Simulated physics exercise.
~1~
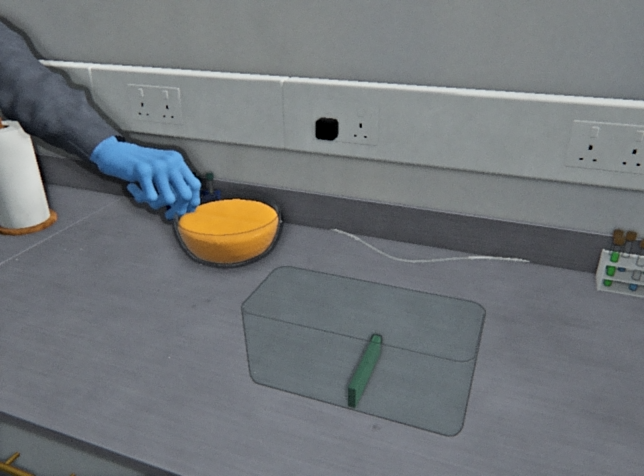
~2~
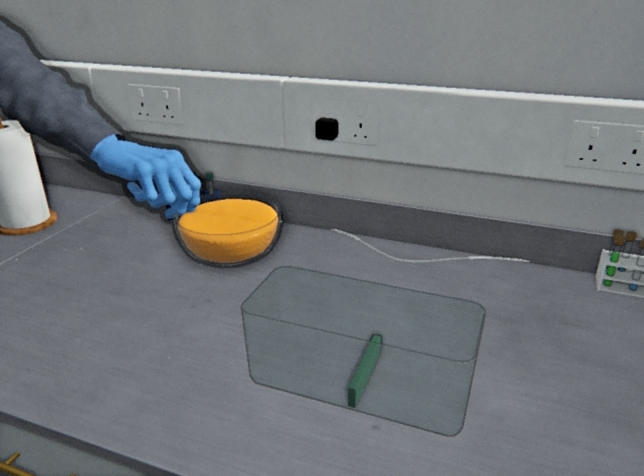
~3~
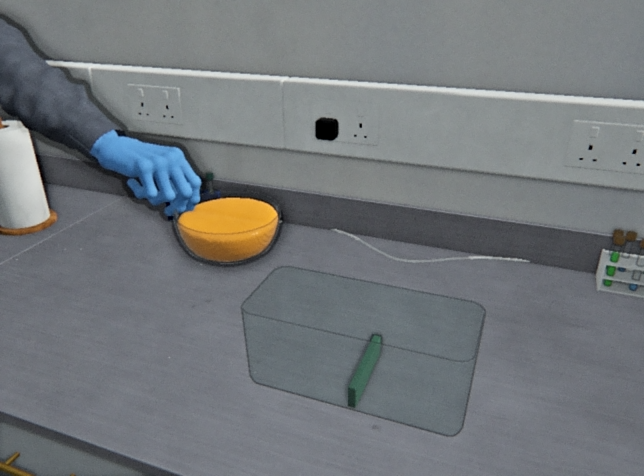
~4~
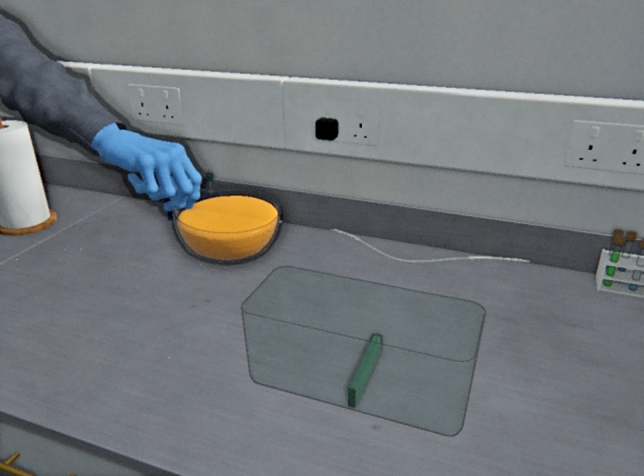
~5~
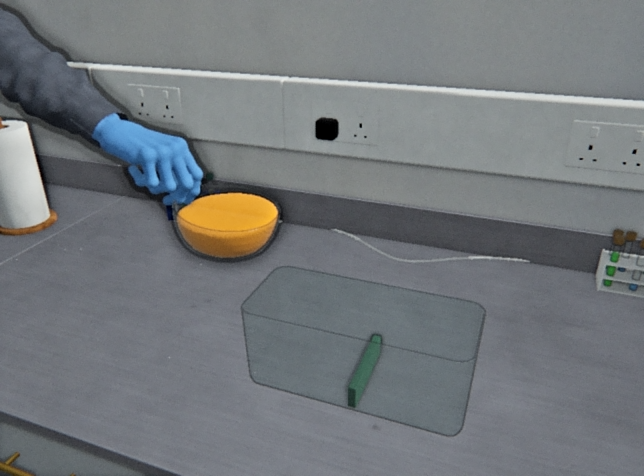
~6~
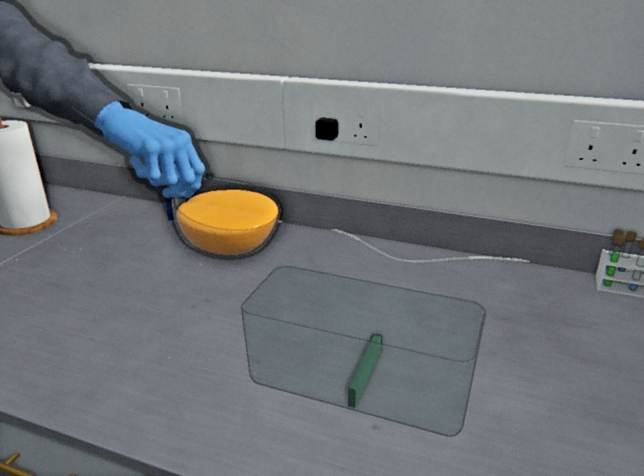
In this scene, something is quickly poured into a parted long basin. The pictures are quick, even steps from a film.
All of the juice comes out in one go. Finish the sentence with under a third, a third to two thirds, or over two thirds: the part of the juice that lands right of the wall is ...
It is under a third.
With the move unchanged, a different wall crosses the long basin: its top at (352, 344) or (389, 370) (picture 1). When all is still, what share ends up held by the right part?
Try one about 45 %, try two about 20 %.
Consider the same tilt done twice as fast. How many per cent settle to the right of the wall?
About 35 per cent.
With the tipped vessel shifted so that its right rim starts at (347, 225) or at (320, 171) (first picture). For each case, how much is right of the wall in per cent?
First try: Near 90 percent; second try: Near 85 percent.
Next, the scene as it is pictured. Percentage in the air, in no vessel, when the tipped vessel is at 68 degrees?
Roughly 45 percent.
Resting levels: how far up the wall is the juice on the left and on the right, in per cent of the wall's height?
I'd say about 70 for the left and about 30 for the right.
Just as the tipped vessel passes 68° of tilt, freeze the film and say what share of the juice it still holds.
45 in a hundred.
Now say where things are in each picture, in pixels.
In the first frame, tilt 0°; pouring edge (274, 221); surface from (188, 210) to (274, 224); the long basin's rim runs from (259, 287) to (481, 334); the wall's top is at (365, 361).
In the second frame, tilt 1°; pouring edge (274, 221); surface from (189, 210) to (275, 224).
In the third frame, tilt 2°; pouring edge (274, 221); surface from (189, 209) to (274, 223).
In the fourth frame, tilt 5°; pouring edge (274, 221); surface from (188, 207) to (274, 221).
In the fifth frame, tilt 8°; pouring edge (274, 221); surface from (188, 204) to (275, 218).
In the sixth frame, tilt 12°; pouring edge (274, 221); surface from (187, 200) to (275, 216).
A moment on, the tilt is 68° and 44 per cent is still to pour, 13 is left of the wall and 0 right of it.
Next, the tilt is 98° and 3 per cent is still to pour, 66 is left of the wall and 20 right of it.
Then the tilt is 101° and 0 per cent is still to pour, 78 is left of the wall and 21 right of it.
Later the tilt is 101° and 0 per cent is still to pour, 74 is left of the wall and 25 right of it.
At rest 73 per cent lies left of the wall, 25 right of it and 1 outside.
